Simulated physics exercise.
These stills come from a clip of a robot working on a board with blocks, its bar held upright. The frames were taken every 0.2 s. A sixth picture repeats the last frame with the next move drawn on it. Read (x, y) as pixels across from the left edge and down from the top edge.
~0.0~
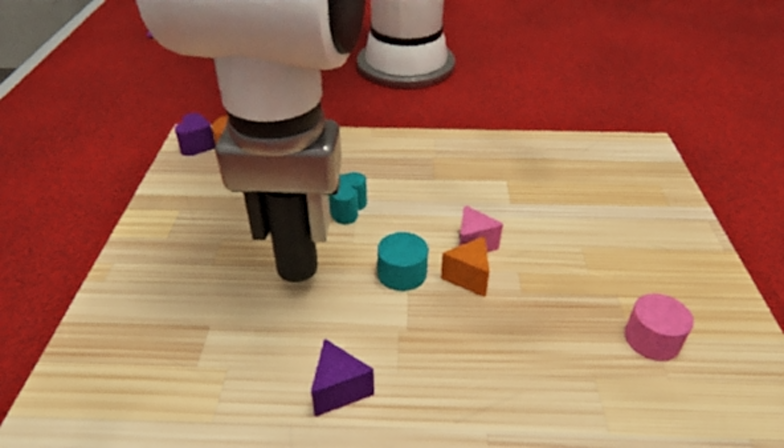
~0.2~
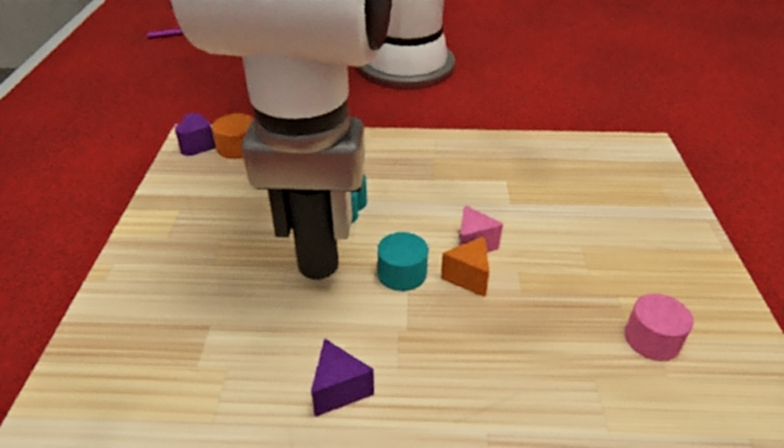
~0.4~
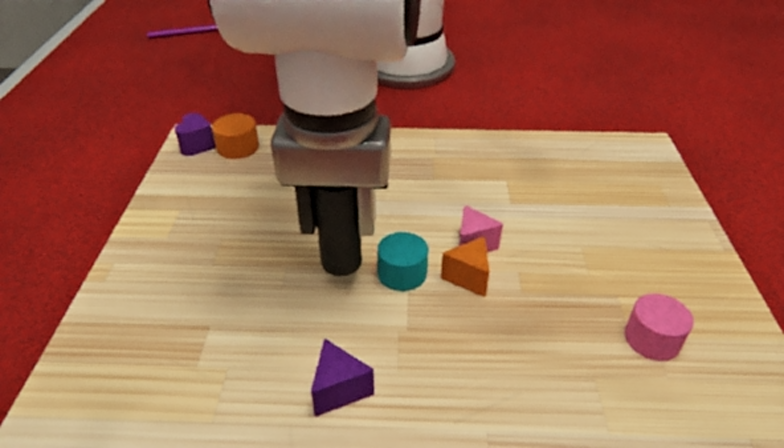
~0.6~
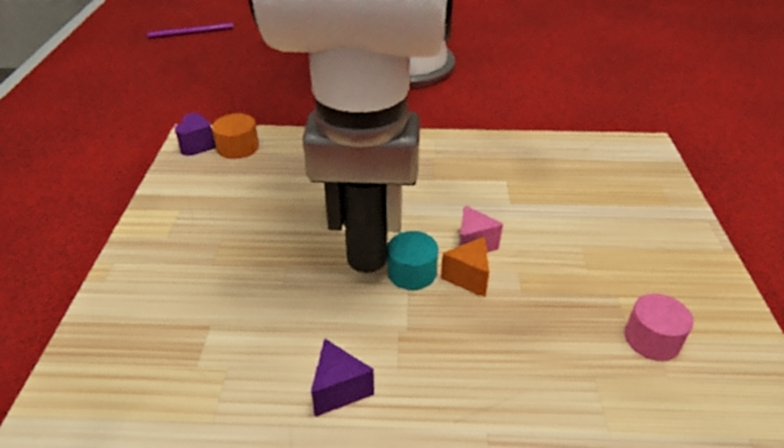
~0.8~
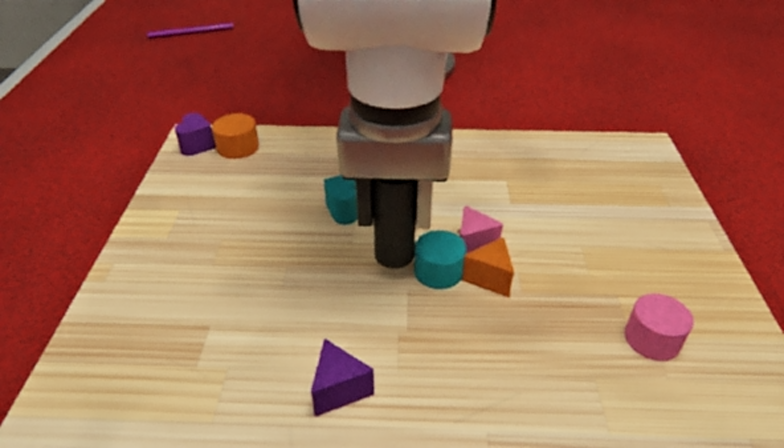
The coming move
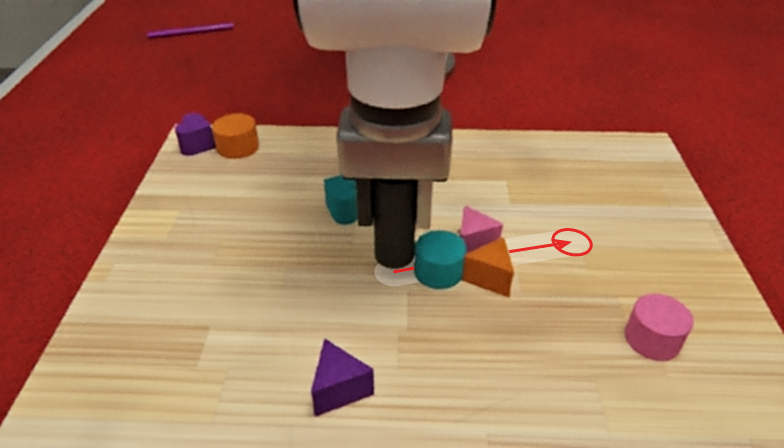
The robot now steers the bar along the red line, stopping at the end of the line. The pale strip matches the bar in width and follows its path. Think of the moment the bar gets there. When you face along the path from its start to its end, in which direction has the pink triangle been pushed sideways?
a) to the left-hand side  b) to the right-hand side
a: To the left-hand side.
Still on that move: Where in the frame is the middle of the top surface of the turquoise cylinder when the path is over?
It will likely be found at (573, 250).
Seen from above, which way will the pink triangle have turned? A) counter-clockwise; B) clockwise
The correct letter is A.
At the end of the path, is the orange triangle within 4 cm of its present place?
No
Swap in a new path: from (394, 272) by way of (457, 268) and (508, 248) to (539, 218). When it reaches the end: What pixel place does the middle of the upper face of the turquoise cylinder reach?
At pixel (551, 244).
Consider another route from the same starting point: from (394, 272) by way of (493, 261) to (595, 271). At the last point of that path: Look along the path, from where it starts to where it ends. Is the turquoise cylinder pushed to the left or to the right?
Answer: Rightward.
The drawn path runs straight from (394, 272) to (572, 242).
On the path given first. One third of the way, bar (458, 246); turquoise cylinder (502, 249); pink triangle (494, 220), turned 80° anticlockwise; orange triangle (541, 267), turned 30° anticlockwise.
Two thirds of the way, bar (518, 236); turquoise cylinder (553, 251); pink triangle (529, 205), turned 90° anticlockwise; orange triangle (569, 282).
At the end, bar (576, 227); turquoise cylinder (573, 250); pink triangle (539, 200), turned 110° anticlockwise; orange triangle (570, 284), turned 20° clockwise.
